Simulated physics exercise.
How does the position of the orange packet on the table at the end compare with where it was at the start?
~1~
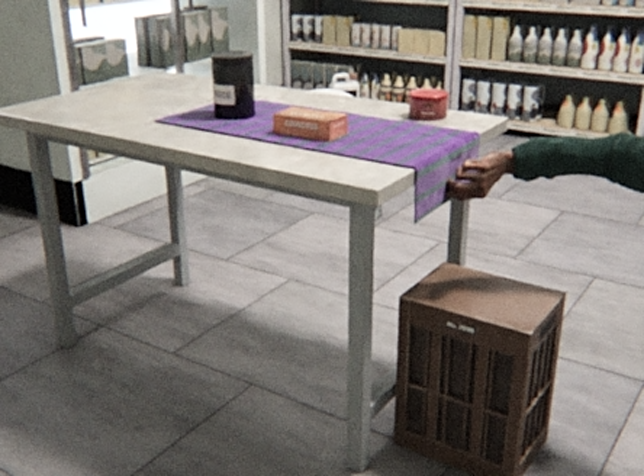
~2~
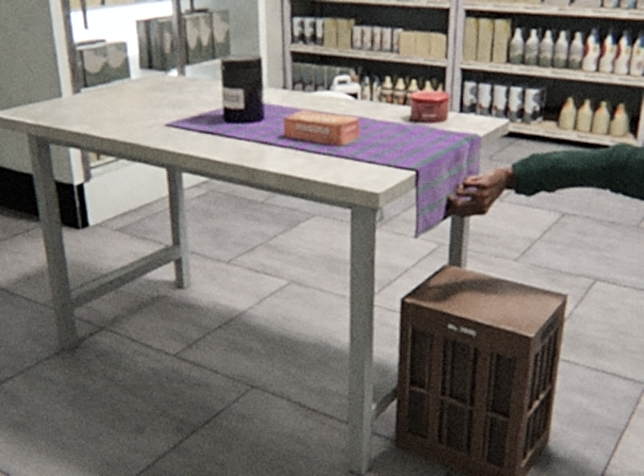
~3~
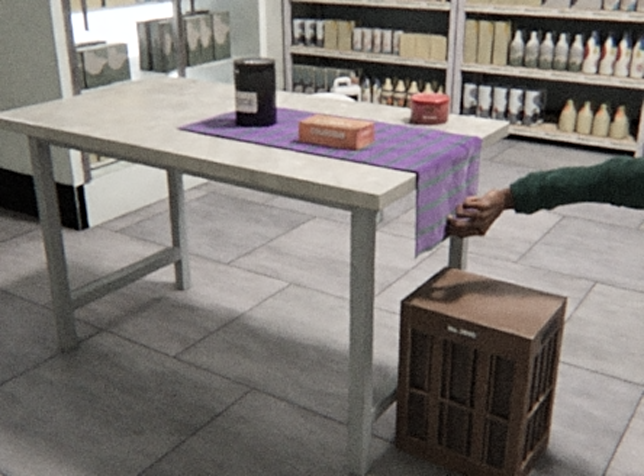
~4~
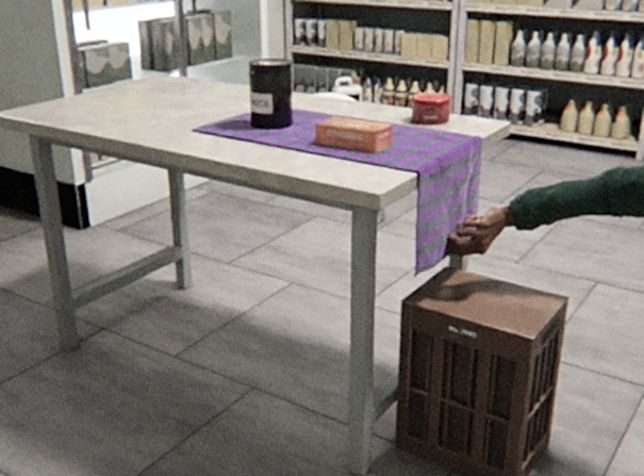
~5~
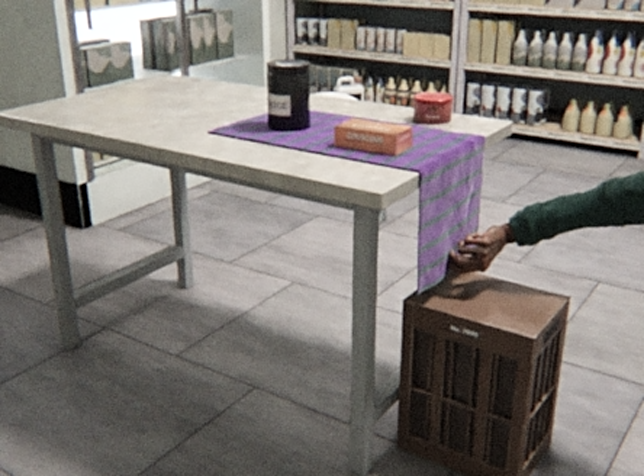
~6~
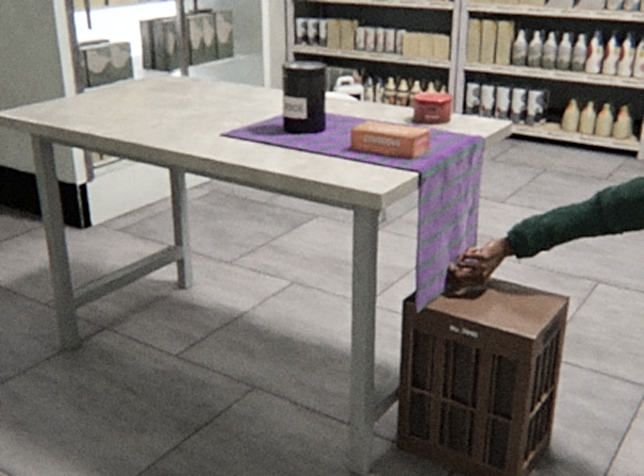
The orange packet ends up further to the right and slightly nearer the front edge of the table than it was at the start, still resting on the purple cloth.
